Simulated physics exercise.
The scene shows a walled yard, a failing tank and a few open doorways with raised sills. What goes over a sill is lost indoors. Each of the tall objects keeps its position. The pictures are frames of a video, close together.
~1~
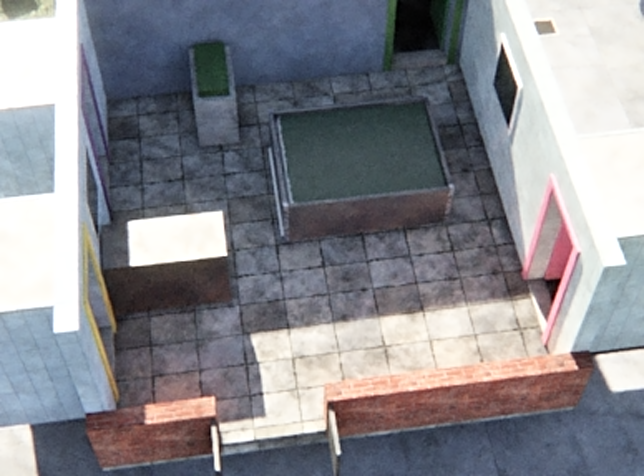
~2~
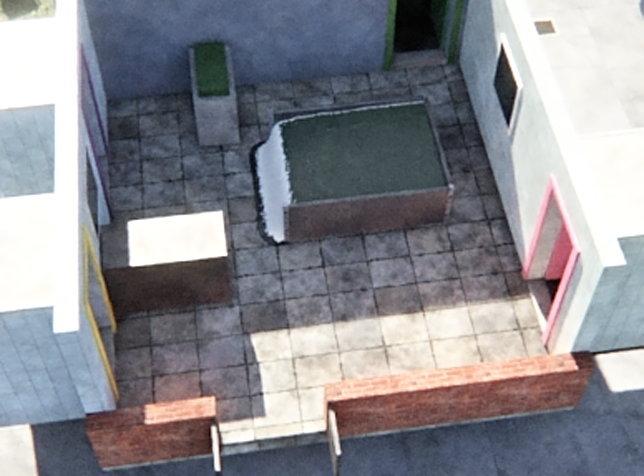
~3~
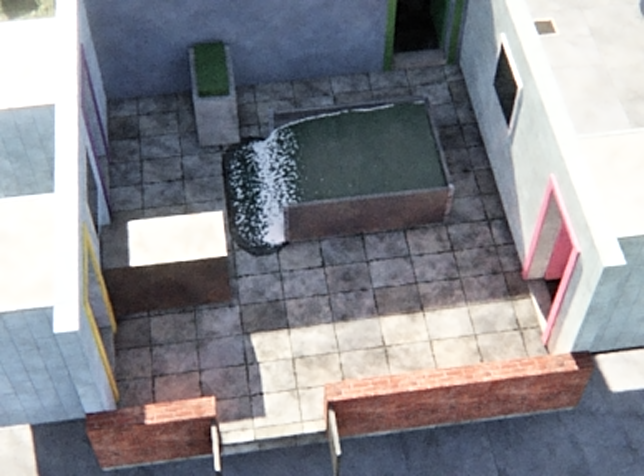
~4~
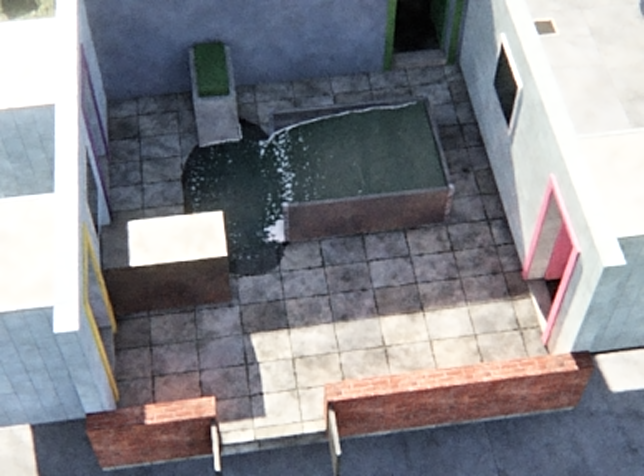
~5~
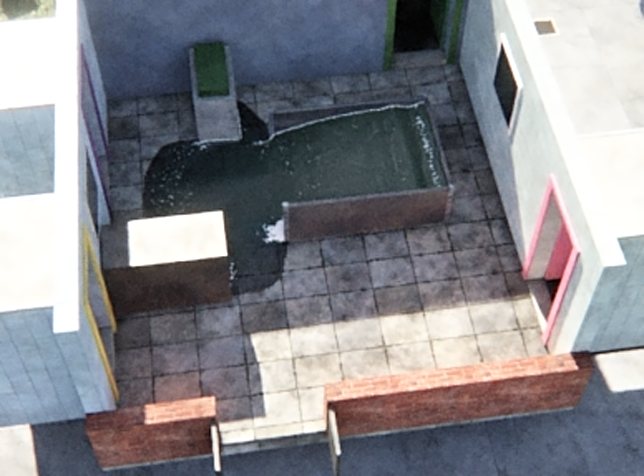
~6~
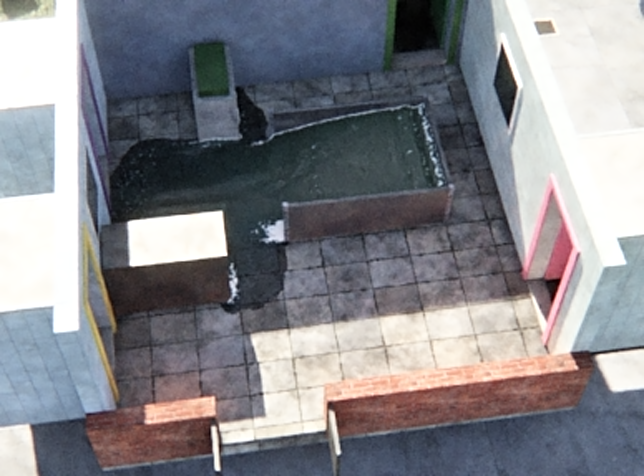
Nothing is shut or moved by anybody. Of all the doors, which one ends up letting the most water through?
That would be the purple door.
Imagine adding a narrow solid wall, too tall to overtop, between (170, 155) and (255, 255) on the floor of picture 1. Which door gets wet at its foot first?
It's the door marked purple.
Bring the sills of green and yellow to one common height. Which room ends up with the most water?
The door marked purple.
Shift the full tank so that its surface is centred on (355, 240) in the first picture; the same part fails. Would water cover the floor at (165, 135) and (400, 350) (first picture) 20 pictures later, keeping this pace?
Point one soaked, point two left dry.
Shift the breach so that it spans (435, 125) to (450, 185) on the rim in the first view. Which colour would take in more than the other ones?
It's the green one, I reckon.
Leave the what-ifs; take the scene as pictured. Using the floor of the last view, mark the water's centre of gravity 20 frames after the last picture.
Close to pixel (211, 188).
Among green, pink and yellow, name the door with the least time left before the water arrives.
That's the yellow door, I reckon.
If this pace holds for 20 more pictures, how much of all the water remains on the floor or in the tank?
My reckoning gives about 90 %.
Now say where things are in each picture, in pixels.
The first picture shows the open tank at (358, 152) is whole and still.
In the second picture, water pours out at (281, 179) and has run to (268, 144).
In the third picture, water pours out at (281, 181) and has run to (239, 144).
In the fourth picture, water pours out at (281, 183) and has run to (228, 266).
In the fifth picture, the front is at (155, 166), out from the gap at (281, 183).
In the sixth picture, the front is at a hidden place, out from the gap at (281, 184).
A moment on, water covers 30 % of the floor; pink door not reached, purple door some in, green door not reached, yellow door wet at the sill, nothing in.
Next, water covers 40 % of the floor; pink door not reached, purple door a lot in, green door not reached, yellow door wet at the sill, nothing in.
Then, water covers 45 % of the floor; pink door not reached, purple door a lot in, green door not reached, yellow door wet at the sill, nothing in.
Later, water covers 80 % of the floor; pink door not reached, purple door a lot in, green door wet at the sill, nothing in, yellow door wet at the sill, nothing in.
In the end, water covers 90 % of the floor; pink door some in, purple door a lot in, green door wet at the sill, nothing in, yellow door wet at the sill, nothing in; the purple door has let in the most.
